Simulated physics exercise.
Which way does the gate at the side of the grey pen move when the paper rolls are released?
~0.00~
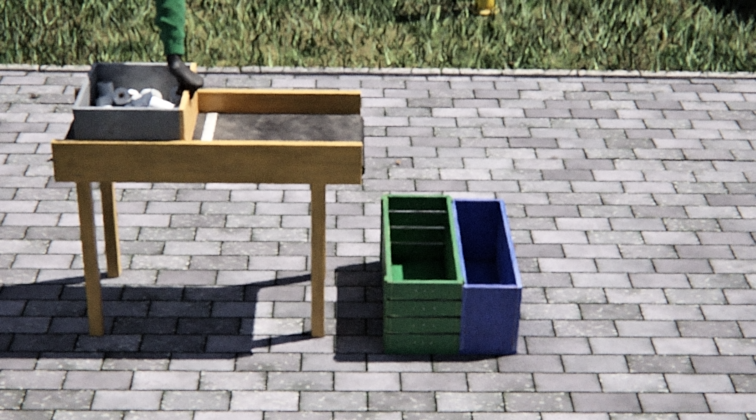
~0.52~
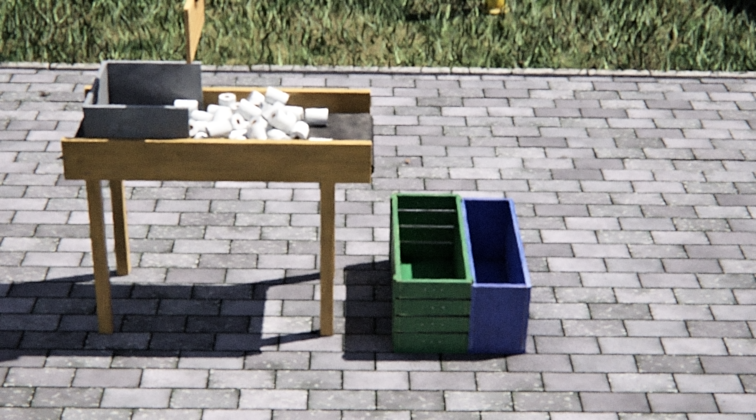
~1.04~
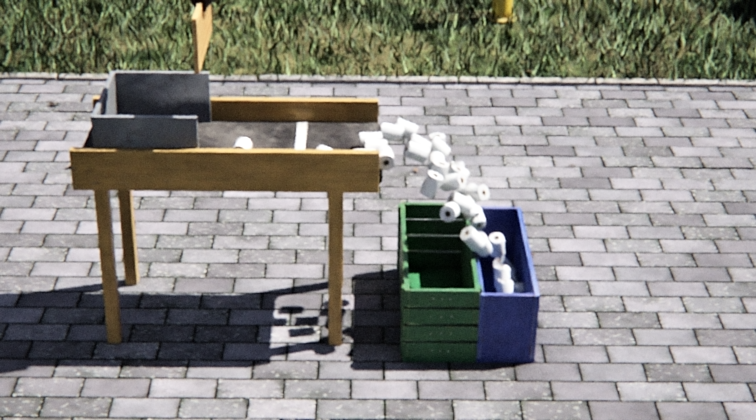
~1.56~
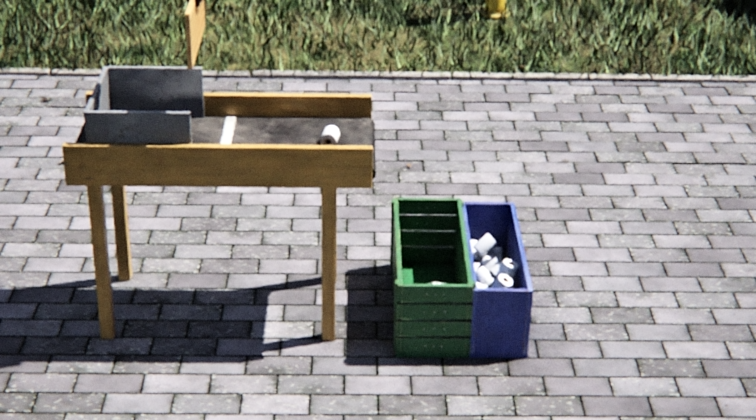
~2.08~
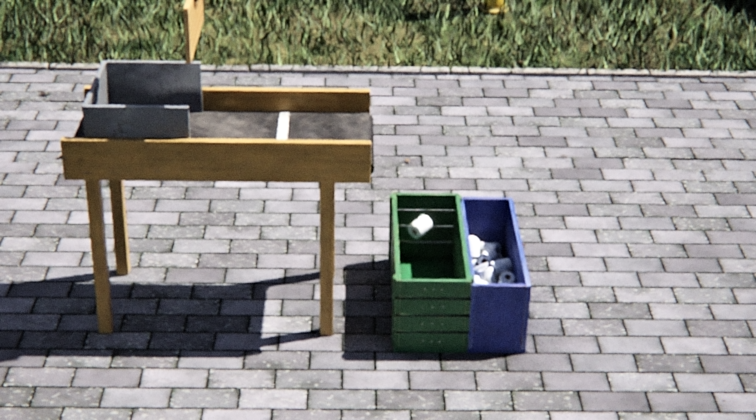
It moves up, ending above the pen as the rolls spread out along the belt.
